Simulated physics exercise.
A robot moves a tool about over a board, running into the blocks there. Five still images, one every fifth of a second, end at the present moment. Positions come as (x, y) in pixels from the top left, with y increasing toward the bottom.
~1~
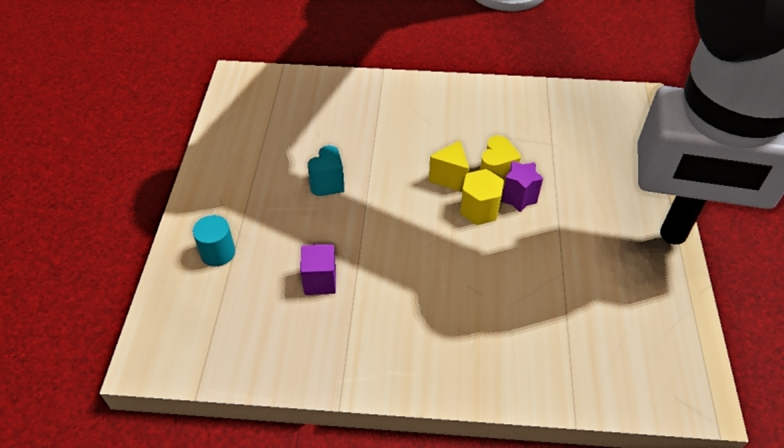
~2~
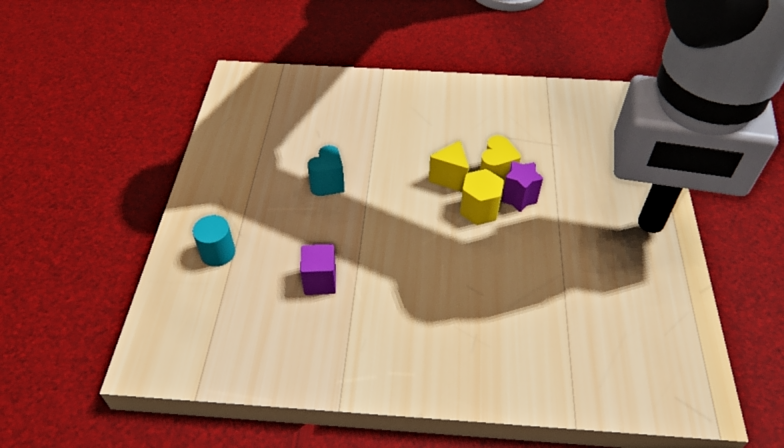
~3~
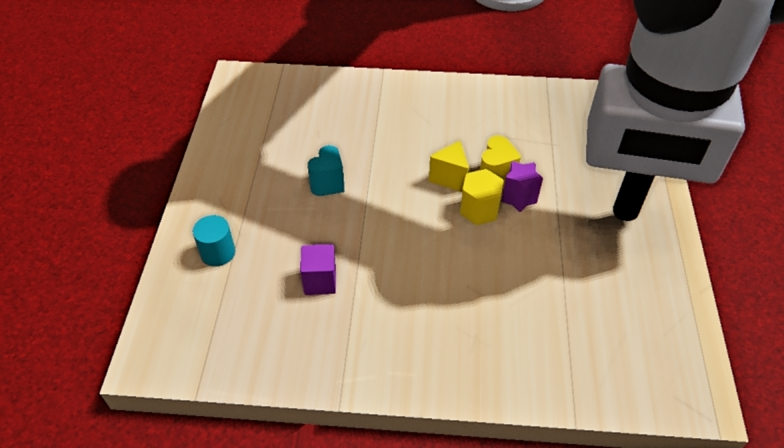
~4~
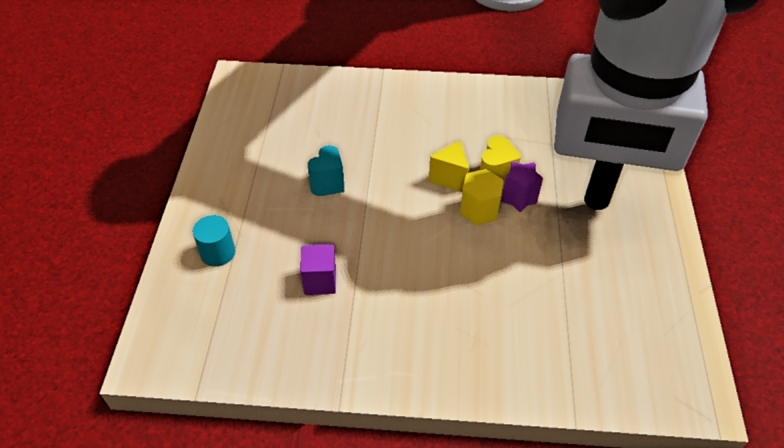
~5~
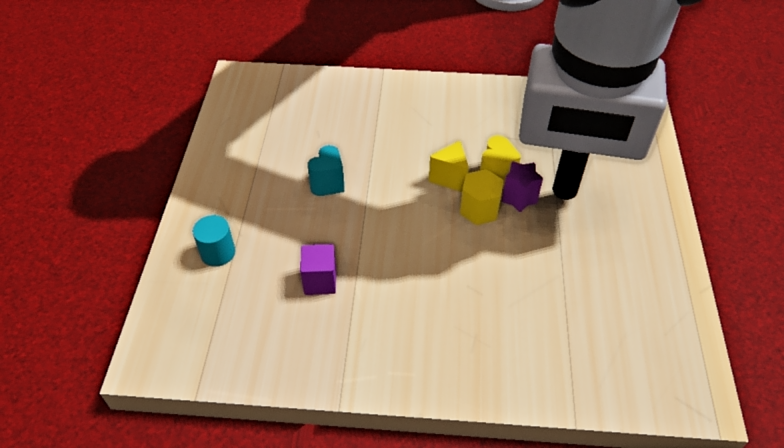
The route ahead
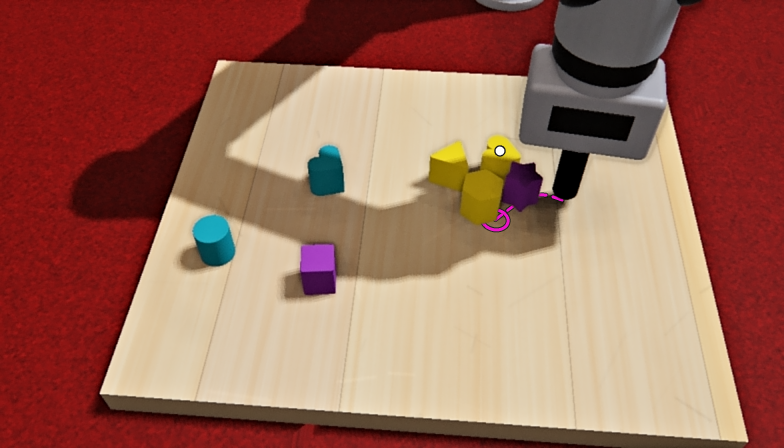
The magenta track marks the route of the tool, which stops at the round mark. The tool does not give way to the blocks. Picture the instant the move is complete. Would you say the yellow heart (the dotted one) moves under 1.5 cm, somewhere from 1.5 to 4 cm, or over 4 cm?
Short of 1.5 cm.
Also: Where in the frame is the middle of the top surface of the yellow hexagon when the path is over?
When the path ends, it will be at (442, 193).
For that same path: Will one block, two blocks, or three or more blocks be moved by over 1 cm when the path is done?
The number is two.
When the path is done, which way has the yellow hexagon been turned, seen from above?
Top view: Counterclockwise.
The line goes from (562, 200) through (535, 195) and (514, 206) to (495, 220); the dot is on the yellow heart.
Halfway along, tool at (525, 190); yellow hexagon at (470, 189); purple star-shaped block at (502, 177).
At the end, tool at (497, 211); yellow hexagon at (442, 193), turned 35° anticlockwise; yellow heart unmoved; purple star-shaped block at (477, 182), turned 55° clockwise.
